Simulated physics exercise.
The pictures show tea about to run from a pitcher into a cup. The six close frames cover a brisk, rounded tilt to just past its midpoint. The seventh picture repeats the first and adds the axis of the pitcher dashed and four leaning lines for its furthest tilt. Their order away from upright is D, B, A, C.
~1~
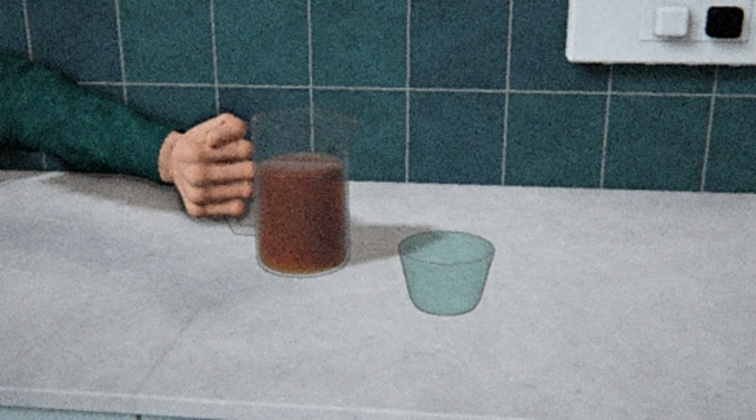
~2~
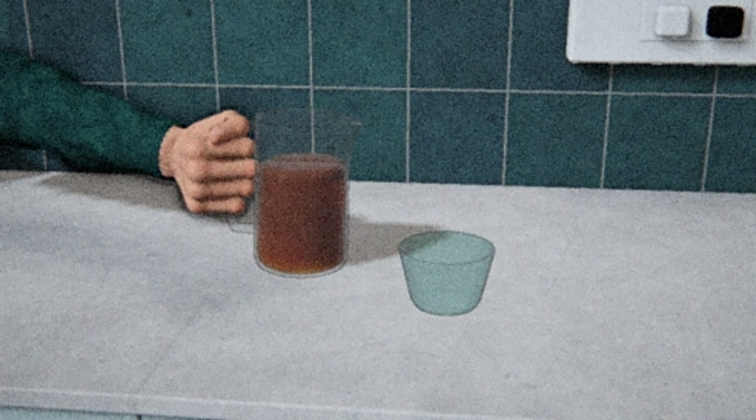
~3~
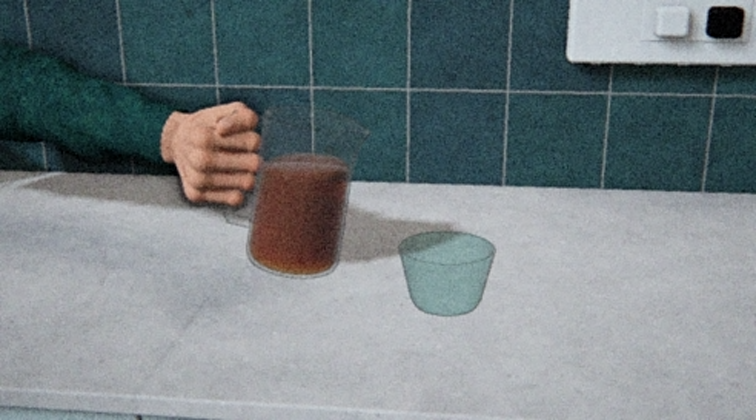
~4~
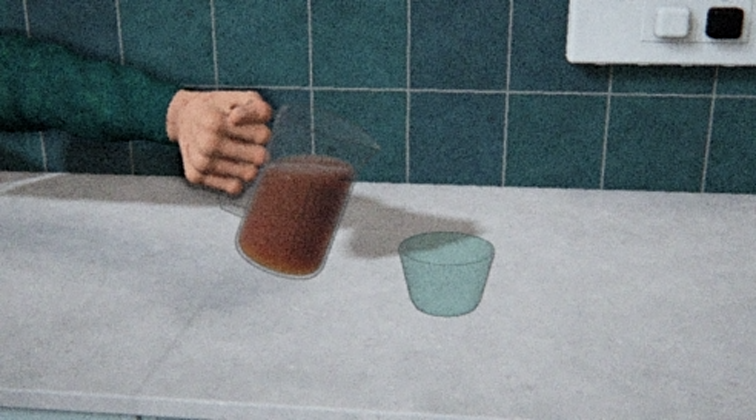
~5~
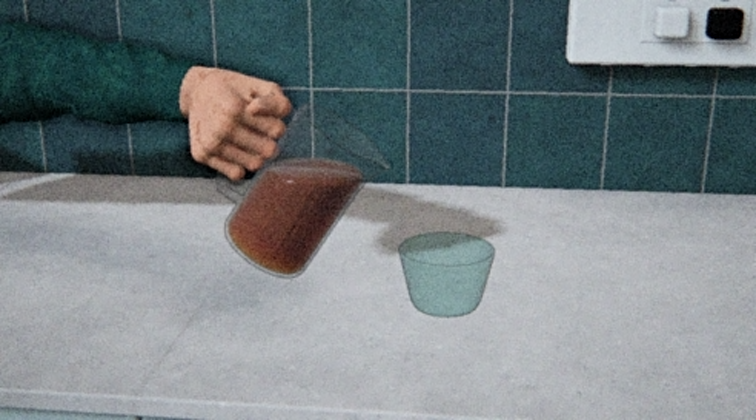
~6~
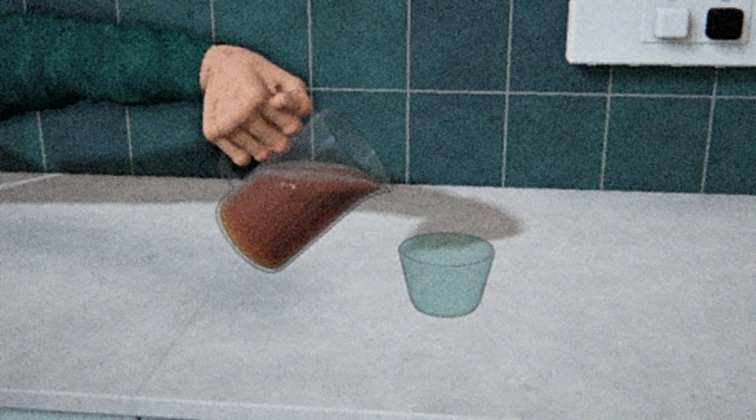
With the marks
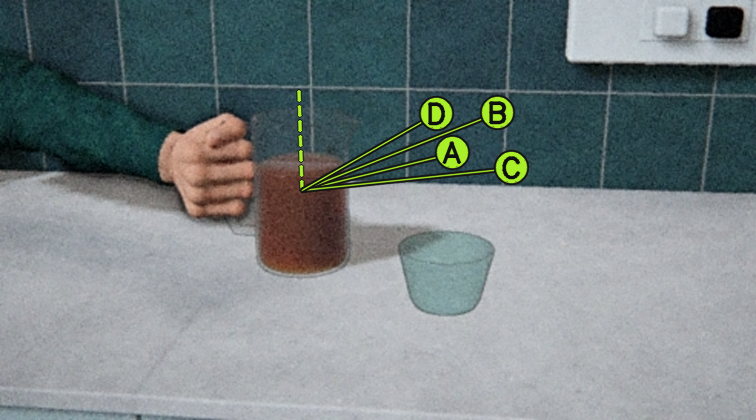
A hand in a dark green sleeve reaches from the left over a pale grey counter, seen from slightly above against teal wall tiles. It holds a clear pitcher of reddish-brown tea, with an empty pale green cup to the right and a white switch panel above. The hand rises and tilts the pitcher steadily rightward, the tea staying inside, while the cup and camera stay still.
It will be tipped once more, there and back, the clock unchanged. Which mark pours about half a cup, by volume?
Line B does it best.
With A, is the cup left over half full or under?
Over half.
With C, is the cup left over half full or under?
Over half.
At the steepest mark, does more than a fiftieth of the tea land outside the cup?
Yes.
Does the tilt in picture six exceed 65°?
No.
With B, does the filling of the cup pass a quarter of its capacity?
Yes, clearly.
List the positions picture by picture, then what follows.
In the first picture, upright, lip at (356, 121); rim of the cup round (446, 247); nothing has left yet.
In the second picture, tipped about 3°, lip at (360, 124); nothing has left yet.
In the third picture, tipped about 10°, lip at (368, 132); nothing has left yet.
In the fourth picture, tipped about 21°, lip at (379, 147); nothing has left yet.
In the fifth picture, tipped about 34°, lip at (388, 167); nothing has left yet.
In the sixth picture, tipped about 48°, lip at (392, 188); nothing has left yet.
In lime, A at (436, 157); B at (481, 119); C at (494, 170); D at (421, 122).
For line A, the cup ends with about 74 % of what it can hold; 3 % of the tea is spilt.
For line B, the cup ends with about 47 % of what it can hold.
For line C, the cup ends with about 89 % of what it can hold; 12 % of the tea is spilt.
For line D, the cup ends with about 23 % of what it can hold.
